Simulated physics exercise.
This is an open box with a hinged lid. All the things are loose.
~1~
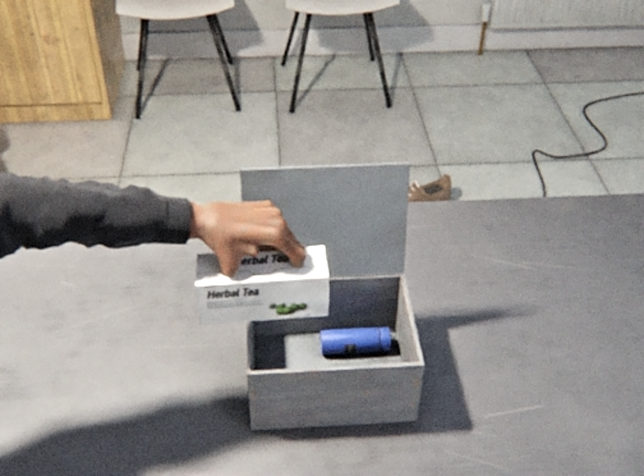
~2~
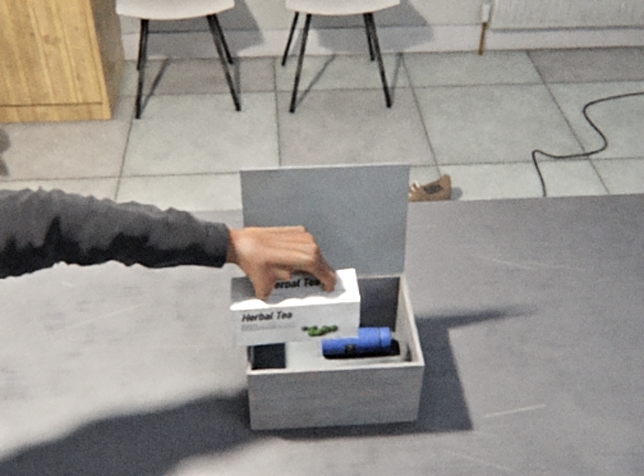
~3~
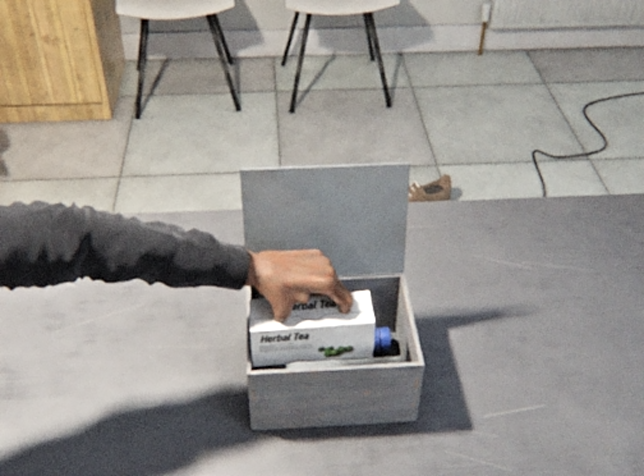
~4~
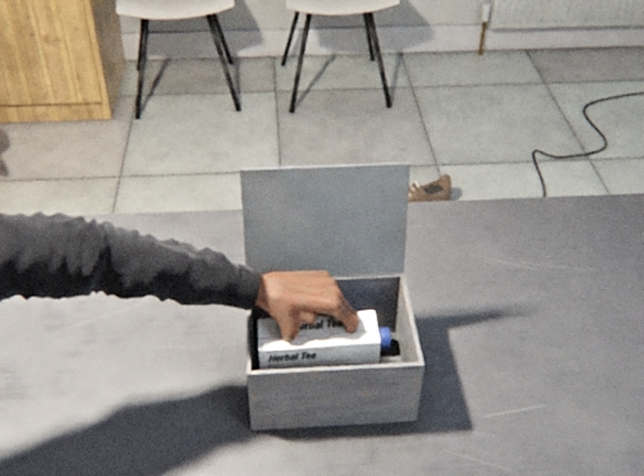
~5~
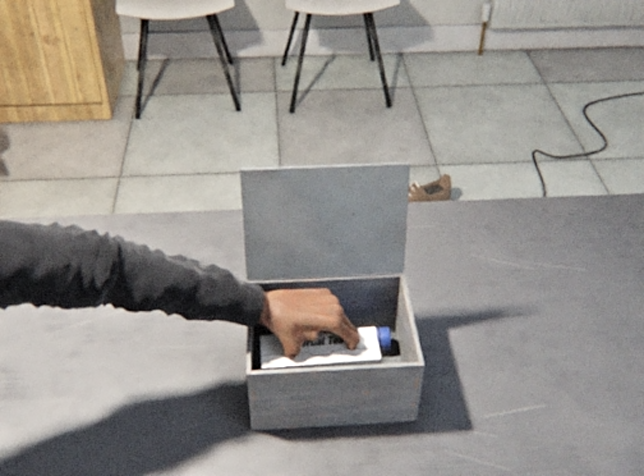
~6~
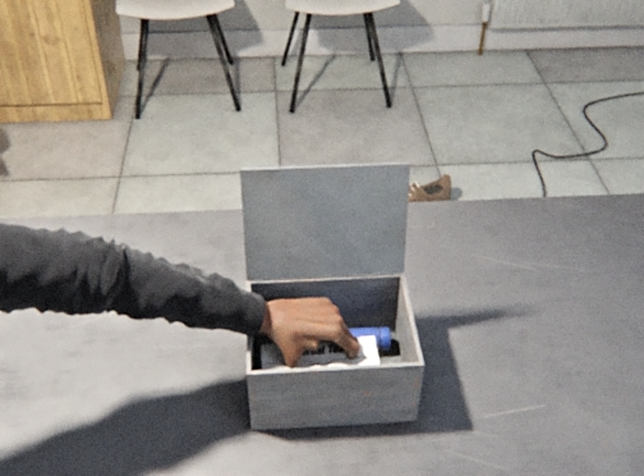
In a room with a tiled floor and two chairs at the back, a fixed camera looks down on a grey tabletop. An open grey box with a raised lid sits near the centre, a blue shaker lying inside, while a dark-sleeved arm from the left grips a white herbal tea carton. The hand moves the carton rightward and lowers it into the box beside the shaker.
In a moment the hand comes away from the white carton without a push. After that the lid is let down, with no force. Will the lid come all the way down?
Here the lid sits on the rim.
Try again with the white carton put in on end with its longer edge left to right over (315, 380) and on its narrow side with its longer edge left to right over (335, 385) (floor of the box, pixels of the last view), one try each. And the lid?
In the first case it stays ajar; in the second case it closes.
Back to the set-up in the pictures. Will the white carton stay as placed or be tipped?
It stays as placed.
Then, 1.30 s later than the last frame, lid 79° above the rim.
Then, 1.70 s later than the last frame, lid 47° above the rim.
Then, 2.00 s later than the last frame, lid 12° above the rim.
When it is over, lid shut; both as before. End places, in pixels of the last picture, white carton near (320, 372).
